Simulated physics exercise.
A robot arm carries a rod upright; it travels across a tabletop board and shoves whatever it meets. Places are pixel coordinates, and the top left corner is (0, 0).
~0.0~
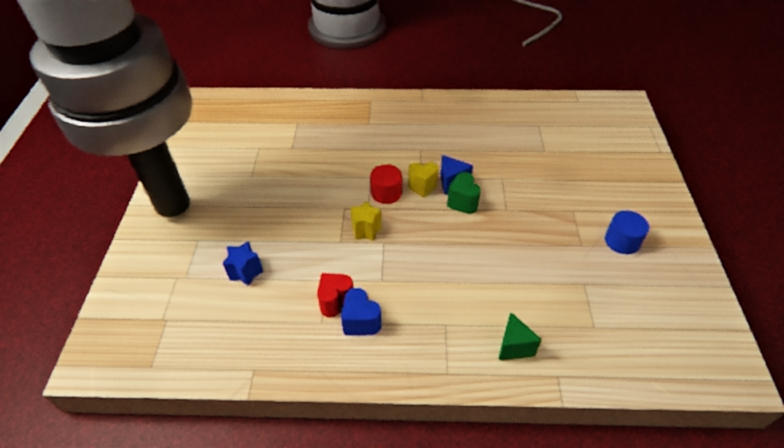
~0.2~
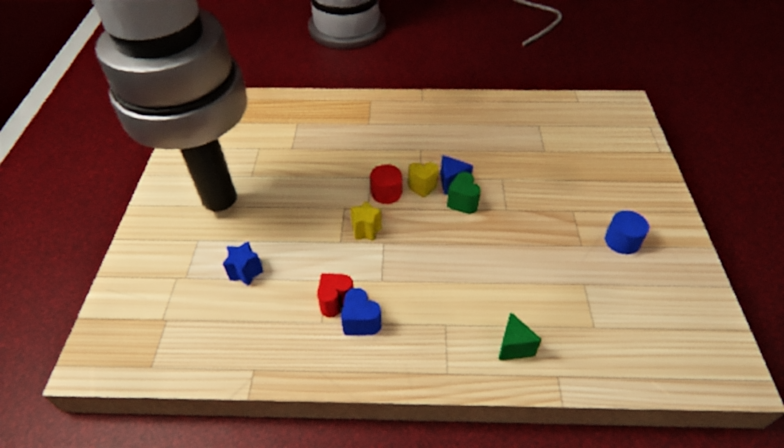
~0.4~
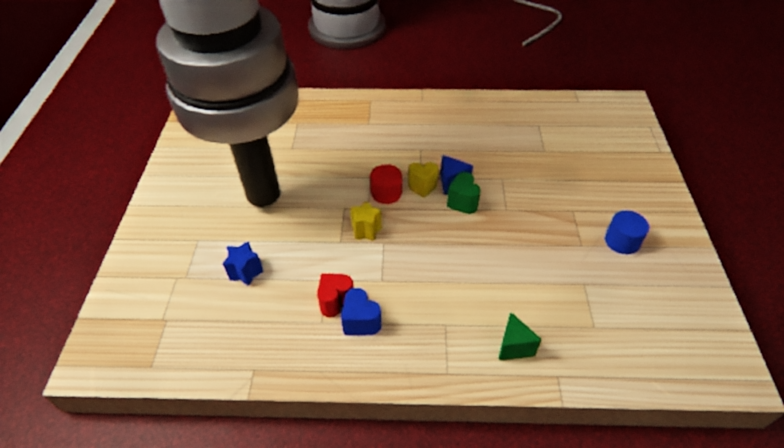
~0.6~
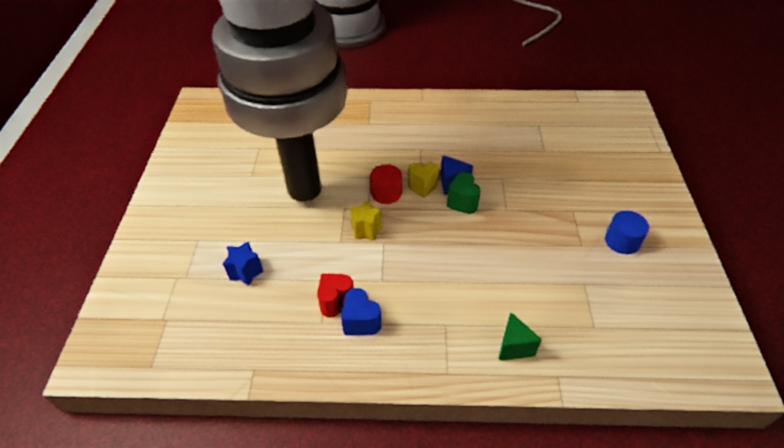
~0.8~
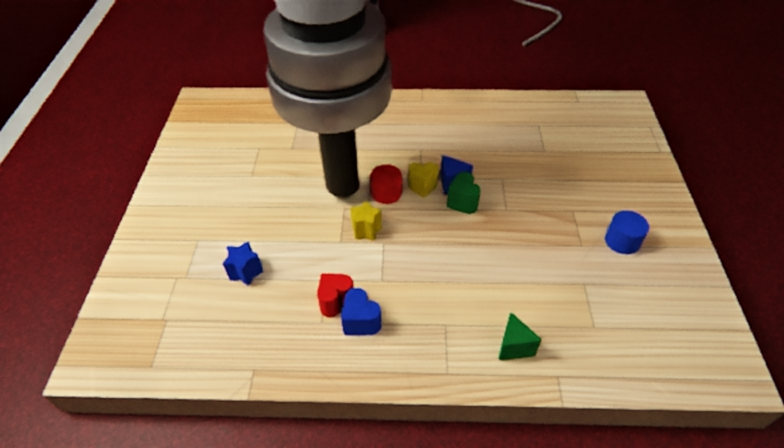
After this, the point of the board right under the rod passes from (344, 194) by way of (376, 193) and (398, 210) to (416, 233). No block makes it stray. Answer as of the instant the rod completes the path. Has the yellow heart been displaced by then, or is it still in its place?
By the last moment, the yellow heart will have left its place.
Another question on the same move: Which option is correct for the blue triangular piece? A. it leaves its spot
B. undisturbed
The correct letter is A.
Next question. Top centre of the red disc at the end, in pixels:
The middle of its top is at (427, 180).
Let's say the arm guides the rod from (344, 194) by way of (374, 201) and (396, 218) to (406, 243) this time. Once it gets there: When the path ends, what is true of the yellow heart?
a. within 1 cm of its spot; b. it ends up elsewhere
That would be b.
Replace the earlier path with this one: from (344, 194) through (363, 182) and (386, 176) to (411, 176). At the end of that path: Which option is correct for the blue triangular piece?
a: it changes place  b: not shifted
Choice a: It changes place.
The first path, step by step. One third of the way, rod (376, 184); red disc (409, 174); yellow heart (433, 166), turned 15° clockwise; blue triangular piece (459, 165).
Two thirds of the way, rod (398, 202); red disc (427, 180); yellow heart (441, 162); blue triangular piece (466, 163), turned 15° clockwise.
At the end, rod (416, 224); yellow star unmoved; red disc (427, 180); yellow heart (441, 162); blue triangular piece (466, 163), turned 15° clockwise.
